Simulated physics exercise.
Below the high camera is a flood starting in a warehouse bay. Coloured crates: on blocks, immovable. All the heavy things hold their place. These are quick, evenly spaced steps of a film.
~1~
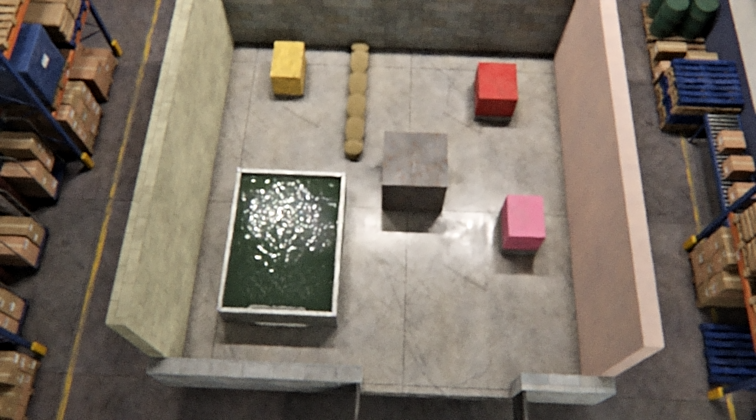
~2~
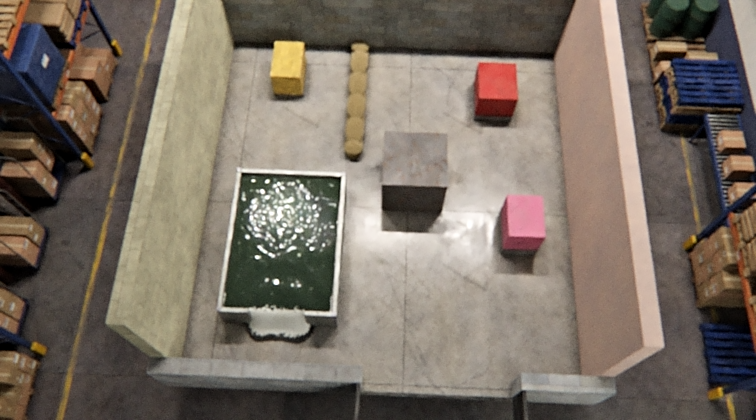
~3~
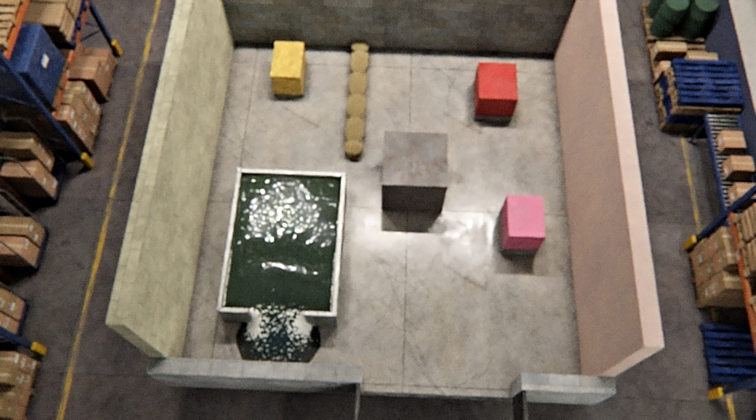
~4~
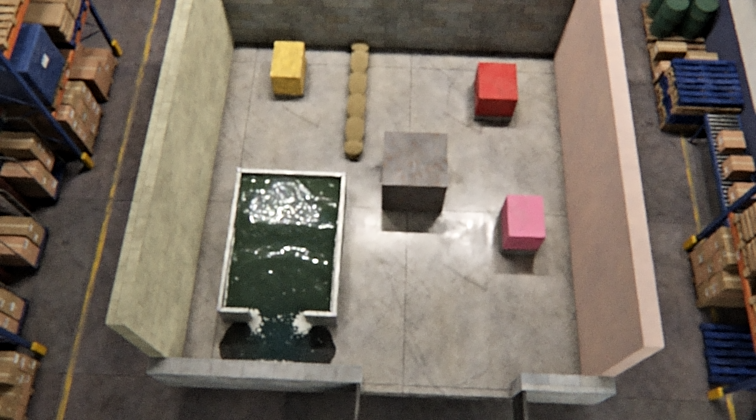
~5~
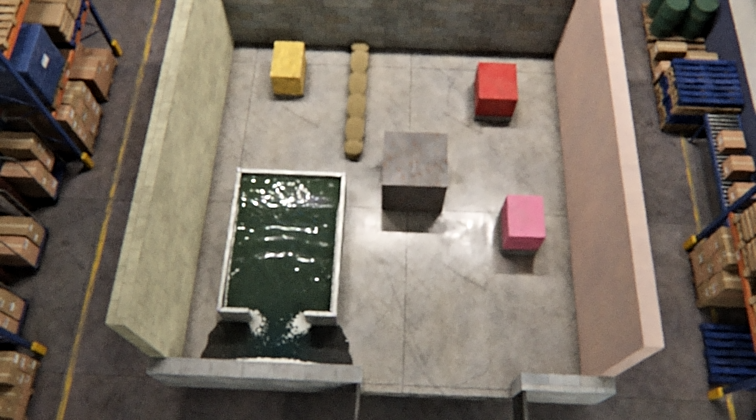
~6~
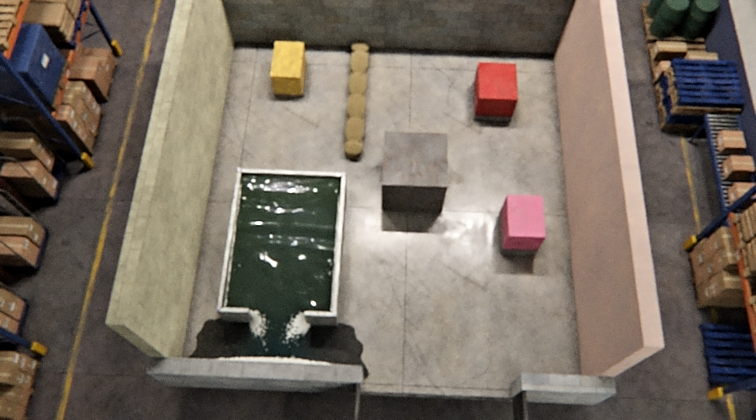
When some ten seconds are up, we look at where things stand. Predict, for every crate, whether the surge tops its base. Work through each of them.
The red crate is left alone by the water; the yellow crate is lapped by the water; the pink crate is left alone by the water.
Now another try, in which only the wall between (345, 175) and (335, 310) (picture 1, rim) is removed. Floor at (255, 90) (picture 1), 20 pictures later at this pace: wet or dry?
Untouched.
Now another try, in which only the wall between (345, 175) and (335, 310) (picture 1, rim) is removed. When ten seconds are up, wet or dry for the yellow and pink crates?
Note - yellow remains untouched, pink goes wet.
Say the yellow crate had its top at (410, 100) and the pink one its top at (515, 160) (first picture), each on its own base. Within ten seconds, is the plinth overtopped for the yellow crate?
I'd say the yellow crate is missed.
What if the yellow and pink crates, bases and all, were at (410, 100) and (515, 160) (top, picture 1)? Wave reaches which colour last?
That should be the crate marked yellow.
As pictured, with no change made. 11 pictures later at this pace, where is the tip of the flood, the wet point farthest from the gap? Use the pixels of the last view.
Front's tip: Near (529, 382).
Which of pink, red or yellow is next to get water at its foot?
The crate marked pink.
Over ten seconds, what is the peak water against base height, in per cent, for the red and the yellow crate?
The first comes to 40 per cent and the second to 190 per cent.
A moment on, water covers 10 % of the floor; the red crate not reached, the yellow crate not reached, the pink crate not reached.
Next, water covers 30 % of the floor; the red crate not reached, the yellow crate not reached, the pink crate not reached.
Then, water covers 45 % of the floor; the red crate not reached, the yellow crate water round its plinth, the pink crate water round its plinth.
Later, water covers 65 % of the floor; the red crate water round its plinth, the yellow crate water round its plinth, the pink crate water round its plinth.
In the end, water covers 85 % of the floor; the red crate stayed above the water, the yellow crate was topped, the pink crate stayed above the water.
